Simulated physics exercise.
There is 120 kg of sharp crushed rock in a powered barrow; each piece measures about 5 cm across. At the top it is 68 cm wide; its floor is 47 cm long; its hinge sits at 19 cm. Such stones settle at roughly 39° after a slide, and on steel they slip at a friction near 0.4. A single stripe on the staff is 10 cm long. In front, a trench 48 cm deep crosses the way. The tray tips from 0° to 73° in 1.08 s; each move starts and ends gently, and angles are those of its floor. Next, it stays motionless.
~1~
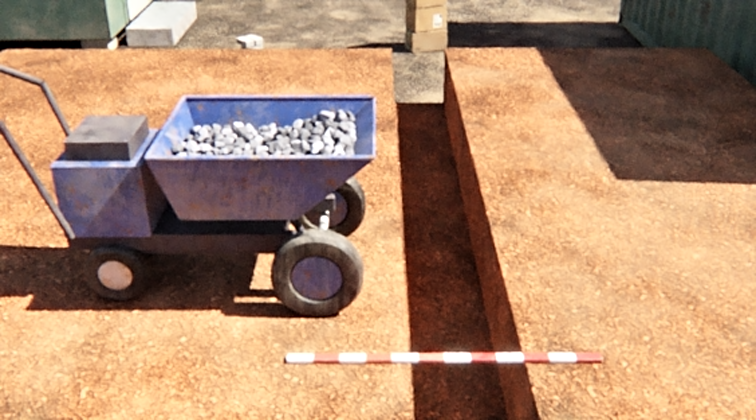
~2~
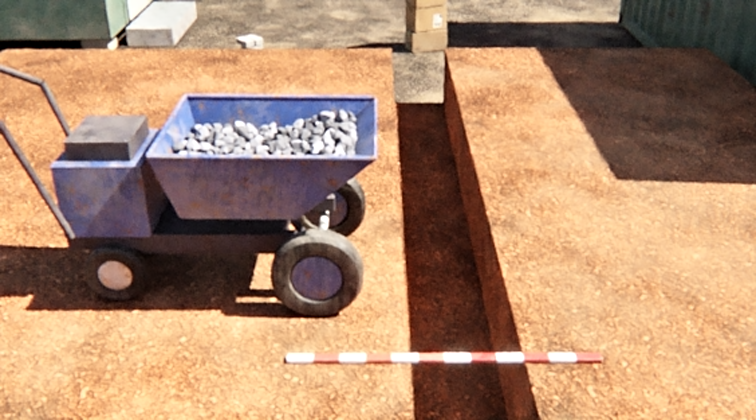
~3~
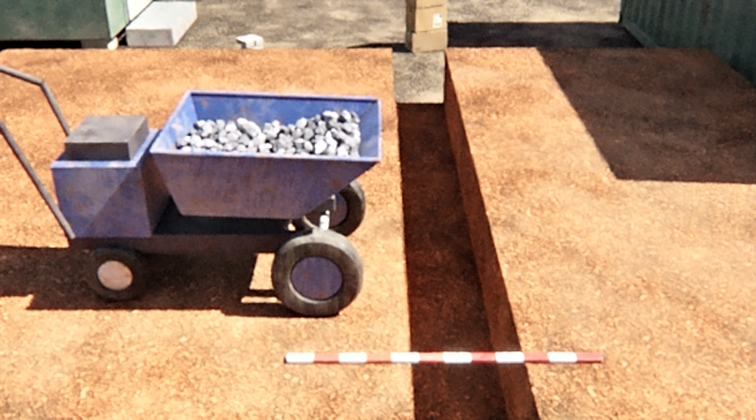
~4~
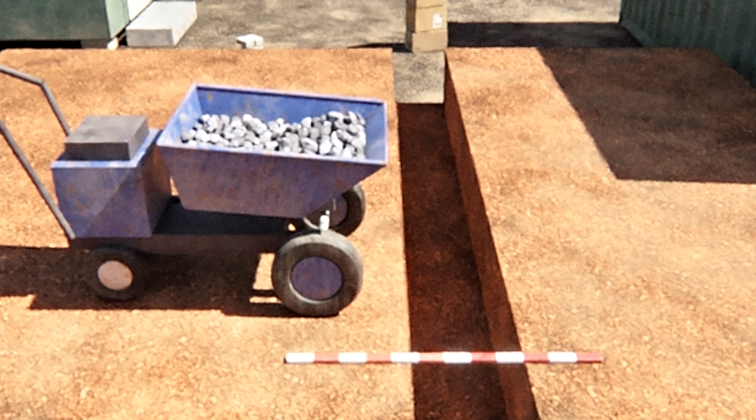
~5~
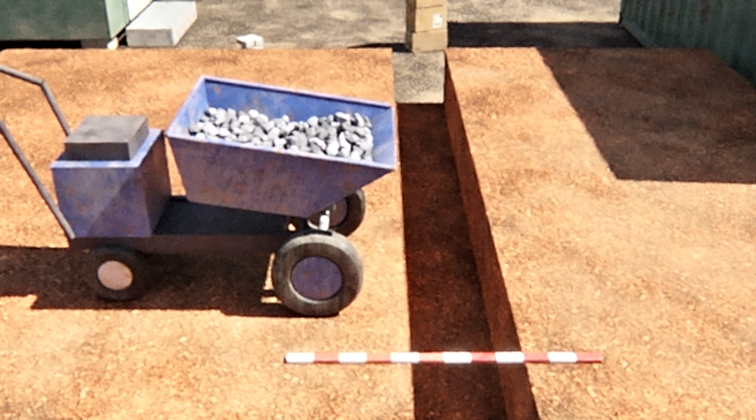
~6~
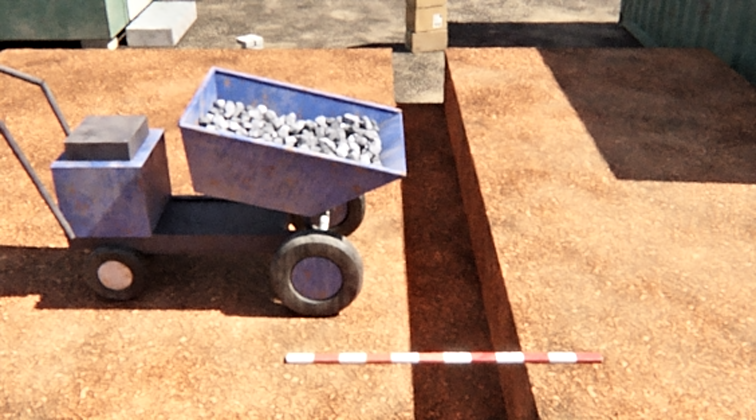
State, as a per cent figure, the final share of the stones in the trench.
The final share is about 83 per cent.
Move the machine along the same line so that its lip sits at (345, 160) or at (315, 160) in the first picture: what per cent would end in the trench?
100 % and 100 %.
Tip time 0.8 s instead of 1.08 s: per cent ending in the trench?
Then about 75 per cent.
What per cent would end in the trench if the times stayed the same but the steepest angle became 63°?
Roughly 80 per cent would end in the trench.
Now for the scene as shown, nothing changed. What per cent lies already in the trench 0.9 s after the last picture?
Around 35 per cent of it, at that instant.
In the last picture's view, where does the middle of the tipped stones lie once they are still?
Look at roughly (474, 347).
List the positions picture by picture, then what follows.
In the first picture, the tray is at 0°, its lip at (374, 158); the top of the load is at (325, 125).
In the second picture, lip at (376, 159), floor tilted 1°, highest stones at (326, 125).
In the third picture, lip at (380, 161), floor tilted 3°, highest stones at (314, 130).
In the fourth picture, the tray is at 5°, its lip at (387, 164); the top of the load is at (239, 129).
In the fifth picture, lip at (395, 169), floor tilted 9°, highest stones at (238, 123).
In the sixth picture, lip at (405, 175), floor tilted 14°, highest stones at (233, 116).
Then, 0.5 s after the last picture the floor is at 62°, 100 % in the tray; the foremost stones are at (453, 225).
Then, 0.9 s after the last picture the floor is at 73°, 58 % in the tray, 37 % in the trench, 5 % past the trench; the foremost stones are at (523, 264).
Then, 1.2 s after the last picture the floor is at 73°, 12 % in the tray, 71 % in the trench, 17 % past the trench; the foremost stones are at (623, 267).
Then, 3.2 s after the last picture the floor is at 73°, 0 % in the tray, 83 % in the trench, 17 % past the trench; the foremost stones are at (643, 255).
